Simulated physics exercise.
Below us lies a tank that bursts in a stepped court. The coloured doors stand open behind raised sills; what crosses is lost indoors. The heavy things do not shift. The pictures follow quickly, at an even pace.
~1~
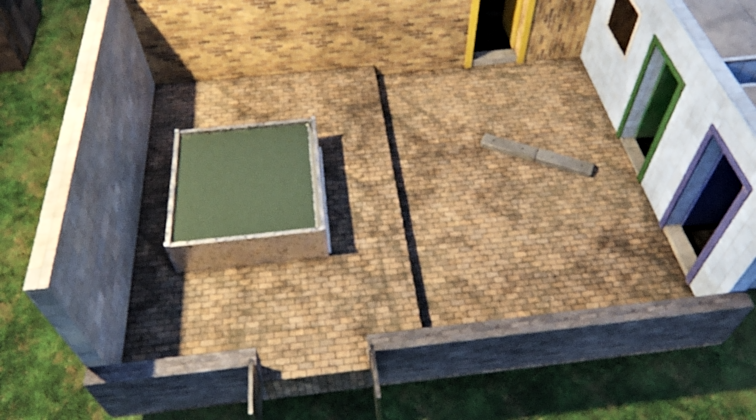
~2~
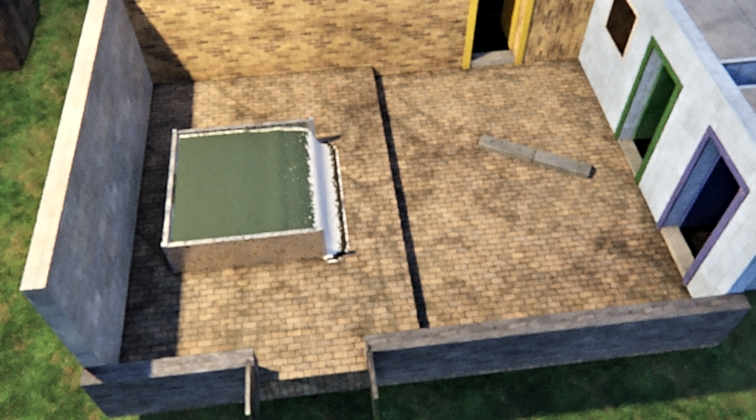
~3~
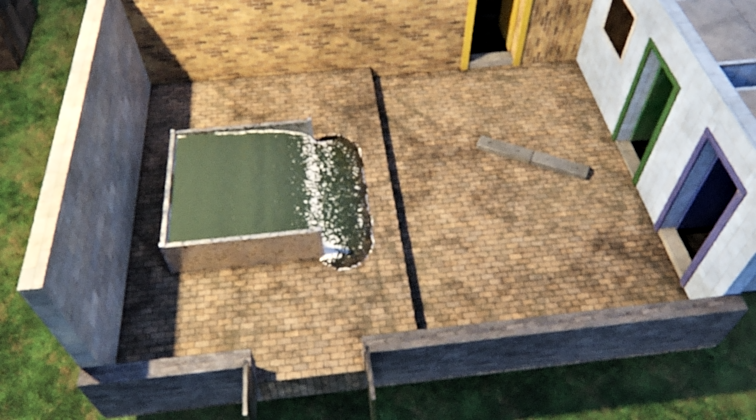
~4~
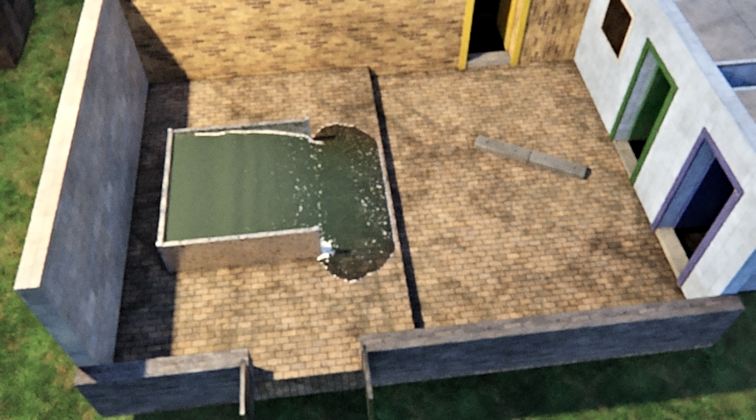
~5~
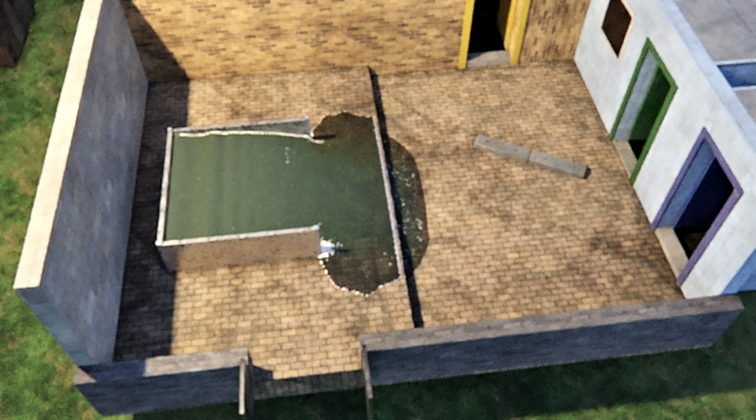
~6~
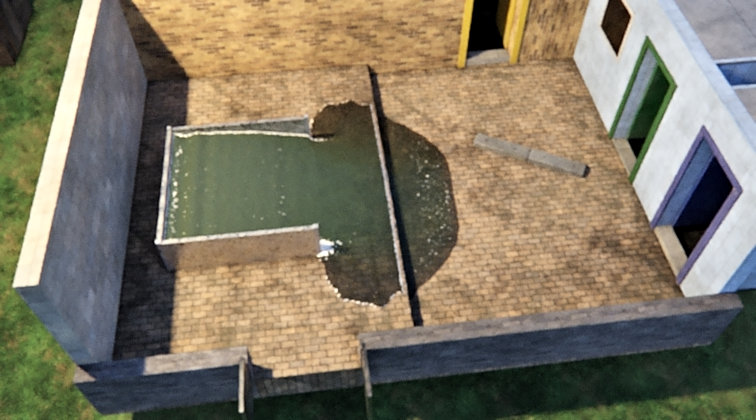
In a walled brick courtyard, green water bursts from a tank's right side and spreads rightward.
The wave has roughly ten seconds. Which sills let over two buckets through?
The green door floods; the yellow door holds within the limit; the blue door floods.
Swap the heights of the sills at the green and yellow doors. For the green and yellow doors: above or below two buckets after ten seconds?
The green door takes less, the yellow door is over.
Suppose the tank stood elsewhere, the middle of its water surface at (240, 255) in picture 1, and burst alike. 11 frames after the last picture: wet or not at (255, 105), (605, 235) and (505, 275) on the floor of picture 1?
One after the other: Clear, under water, flooded.
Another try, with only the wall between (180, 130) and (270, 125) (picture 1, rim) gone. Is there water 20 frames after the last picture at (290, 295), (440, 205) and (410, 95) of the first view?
As listed: Free of water, free of water, wet.
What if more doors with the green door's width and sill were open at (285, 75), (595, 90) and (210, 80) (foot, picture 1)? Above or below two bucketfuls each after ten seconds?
As listed: Takes less, takes more, is under.
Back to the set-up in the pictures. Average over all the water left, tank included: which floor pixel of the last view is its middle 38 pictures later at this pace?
Around (487, 195).
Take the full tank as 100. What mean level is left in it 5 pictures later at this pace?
Close to 56 %.
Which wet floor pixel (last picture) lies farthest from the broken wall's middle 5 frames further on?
Near (591, 207).
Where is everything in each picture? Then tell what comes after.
In the first frame, still water in the water tank at (247, 181).
In the second frame, water pours out at (316, 189) and has run to (319, 144).
In the third frame, the front is at (356, 260), out from the gap at (315, 192).
In the fourth frame, water pours out at (312, 192) and has run to (352, 130).
In the fifth frame, the front is at (401, 271), out from the gap at (312, 191).
In the sixth frame, water pours out at (311, 190) and has run to (434, 151).
A moment on, water covers 35 % of the floor; the green door not reached, the yellow door not reached, the blue door not reached.
Next, water covers 60 % of the floor; the green door under two buckets in, the yellow door not reached, the blue door wet at the sill, nothing in.
Then, water covers 65 % of the floor; the green door over two buckets in, the yellow door wet at the sill, nothing in, the blue door over two buckets in.
Later, water covers 65 % of the floor; the green door far over two buckets in, the yellow door wet at the sill, nothing in, the blue door far over two buckets in.
In the end, water covers 60 % of the floor; the green door far over two buckets in, the yellow door wet at the sill, nothing in, the blue door far over two buckets in.
